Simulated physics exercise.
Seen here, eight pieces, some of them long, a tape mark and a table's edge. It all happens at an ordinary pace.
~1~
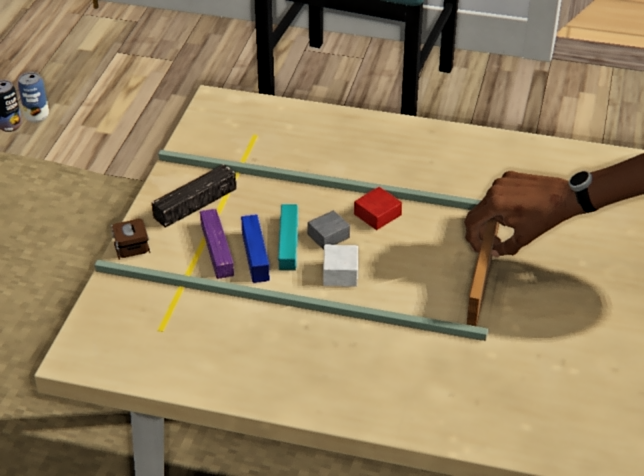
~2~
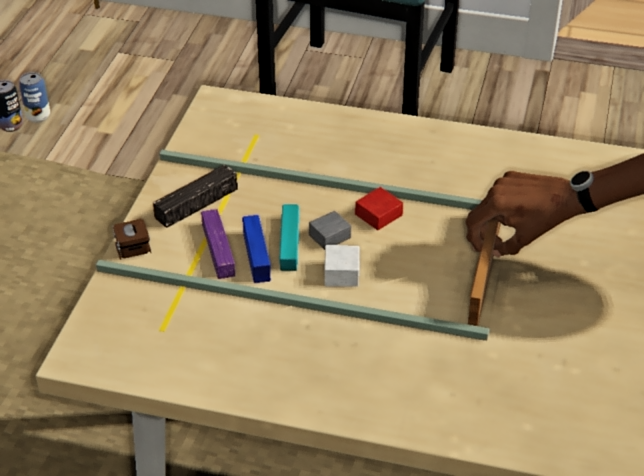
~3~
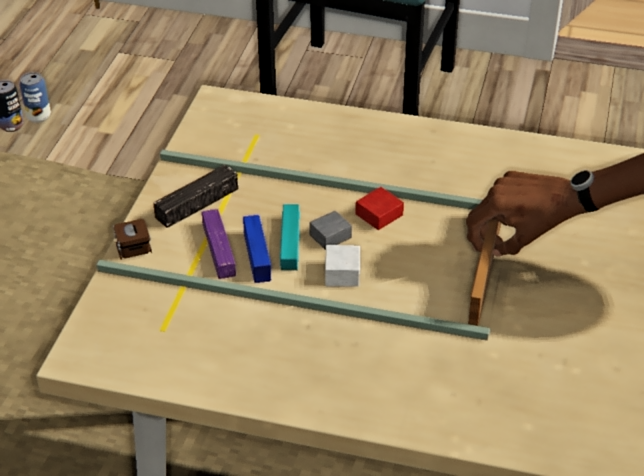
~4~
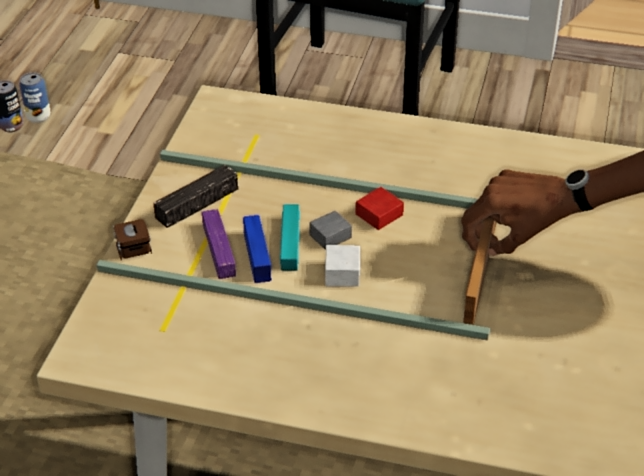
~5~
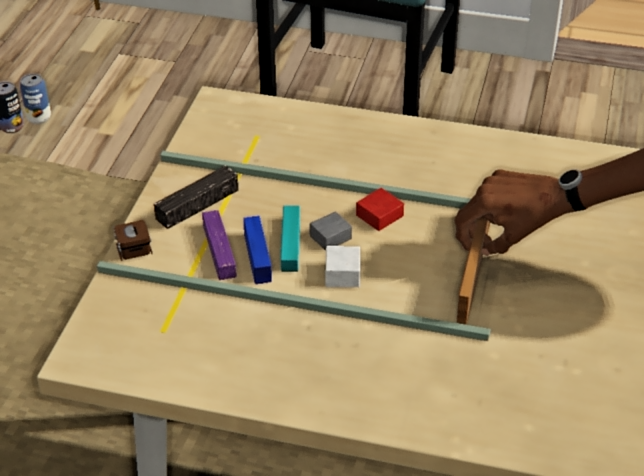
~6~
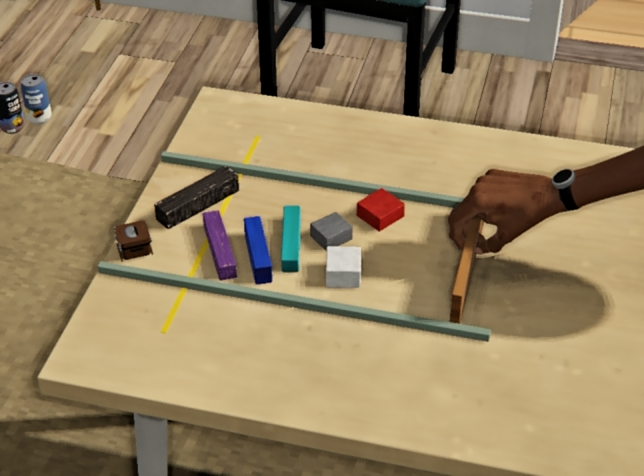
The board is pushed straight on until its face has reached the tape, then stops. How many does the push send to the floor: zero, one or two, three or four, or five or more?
Here the number that fall off is one or two.
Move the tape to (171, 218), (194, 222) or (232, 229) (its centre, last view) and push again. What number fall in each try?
Down on the floor: 4, 3 and 0.
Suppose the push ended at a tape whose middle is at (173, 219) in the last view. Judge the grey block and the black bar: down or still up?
The grey block does not fall; the black bar tumbles off.
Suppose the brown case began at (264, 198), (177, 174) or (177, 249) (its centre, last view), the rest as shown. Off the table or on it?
Place by place, it remains up; remains up; falls.
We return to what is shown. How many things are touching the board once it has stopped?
3 of them.
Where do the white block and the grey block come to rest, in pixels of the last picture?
The white block at (188, 239), the grey block at (202, 217).
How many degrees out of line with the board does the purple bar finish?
Near 0 degrees.
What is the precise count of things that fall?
The count is 1.
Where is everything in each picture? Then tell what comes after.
The first frame shows brown case (131, 240); black bar (195, 195); purple bar (217, 243); board (486, 254); tape (212, 224).
The second frame shows black bar (196, 196); white block (342, 266).
The third frame shows purple bar (218, 243); grey block (330, 230).
The fourth frame shows brown case (133, 240); blue stick (257, 248).
The fifth frame shows black bar (197, 197); red block (380, 209).
The sixth frame shows brown case (134, 241); black bar (198, 197); purple bar (219, 245); board (470, 251); tape (215, 226).
Soon after, none off yet; brown case at rest near (134, 241); black bar at rest near (198, 197); purple bar at rest near (219, 245).
Then, none off yet; brown case at rest near (134, 241); black bar at rest near (198, 197); purple bar moved a little near (202, 243).
At rest, the number that fall off is one or two; fallen, brown case.
